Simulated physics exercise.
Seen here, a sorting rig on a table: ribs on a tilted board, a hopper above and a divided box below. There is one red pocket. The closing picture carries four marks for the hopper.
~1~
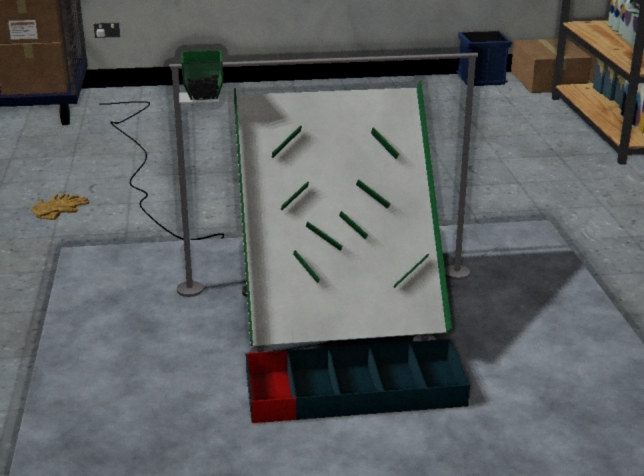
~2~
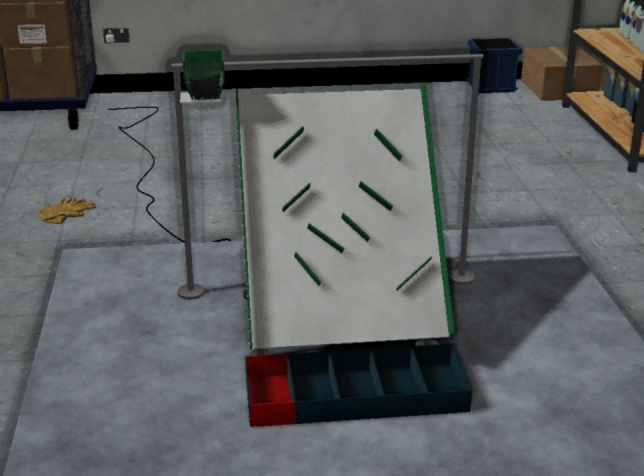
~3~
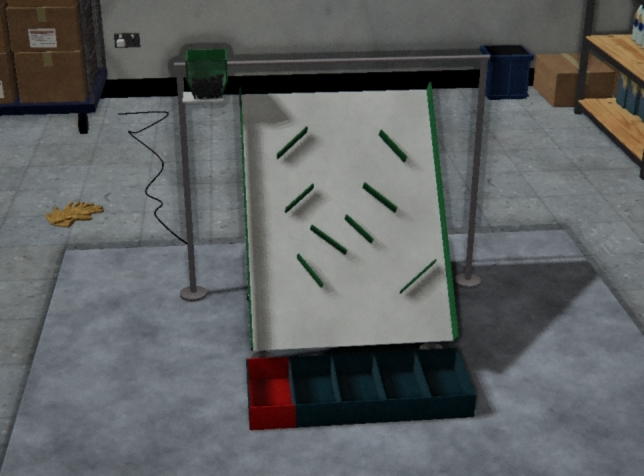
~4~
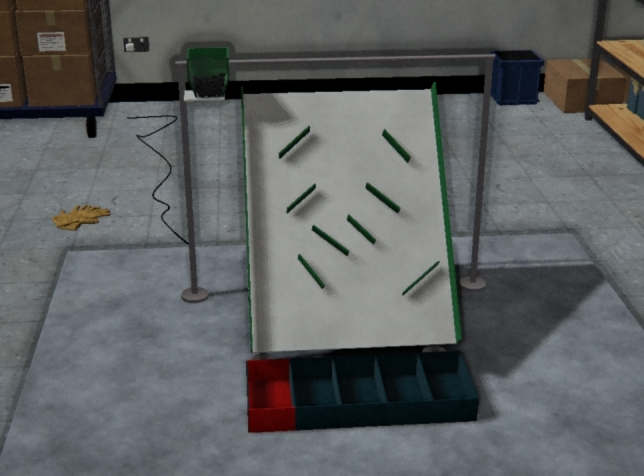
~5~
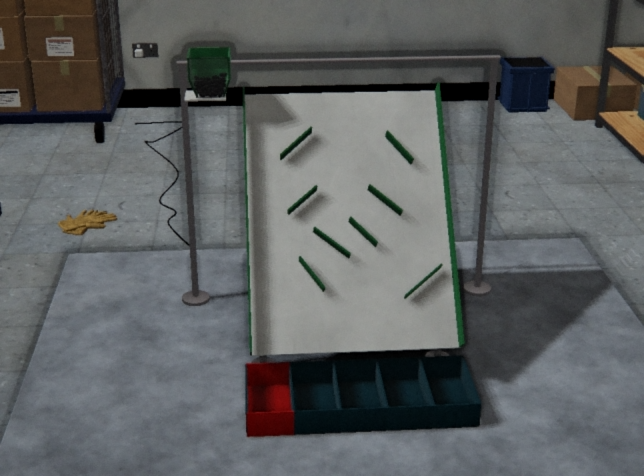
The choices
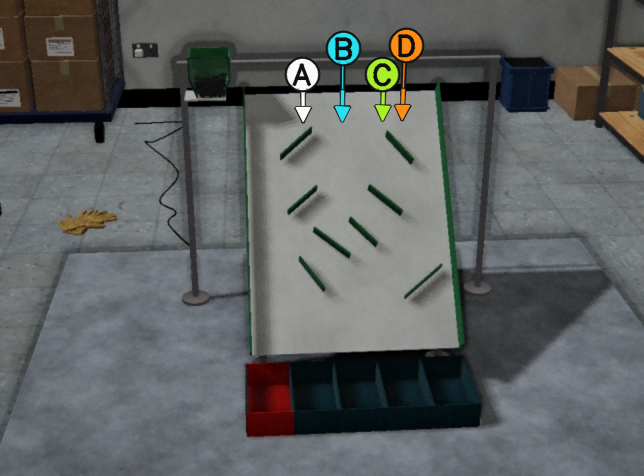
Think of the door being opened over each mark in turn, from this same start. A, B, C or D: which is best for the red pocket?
The answer is mark A.
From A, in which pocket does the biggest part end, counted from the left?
It is the first one.
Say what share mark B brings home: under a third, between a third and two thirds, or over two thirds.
Under a third.
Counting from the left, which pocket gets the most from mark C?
The fourth.
On the marked copy, mark A meets the board at (303, 116); mark B meets the board at (342, 115); mark C meets the board at (382, 115); mark D meets the board at (402, 114).
With A, roughly two thirds in the red pocket, roughly a quarter in other pockets, about a tenth held on the board.
With B, just a few in the red pocket, the larger part in other pockets, about a tenth held on the board.
With C, not one piece in the red pocket, the larger part in other pockets, about a tenth held on the board.
With D, not one piece in the red pocket, almost all in other pockets, about a tenth held on the board.
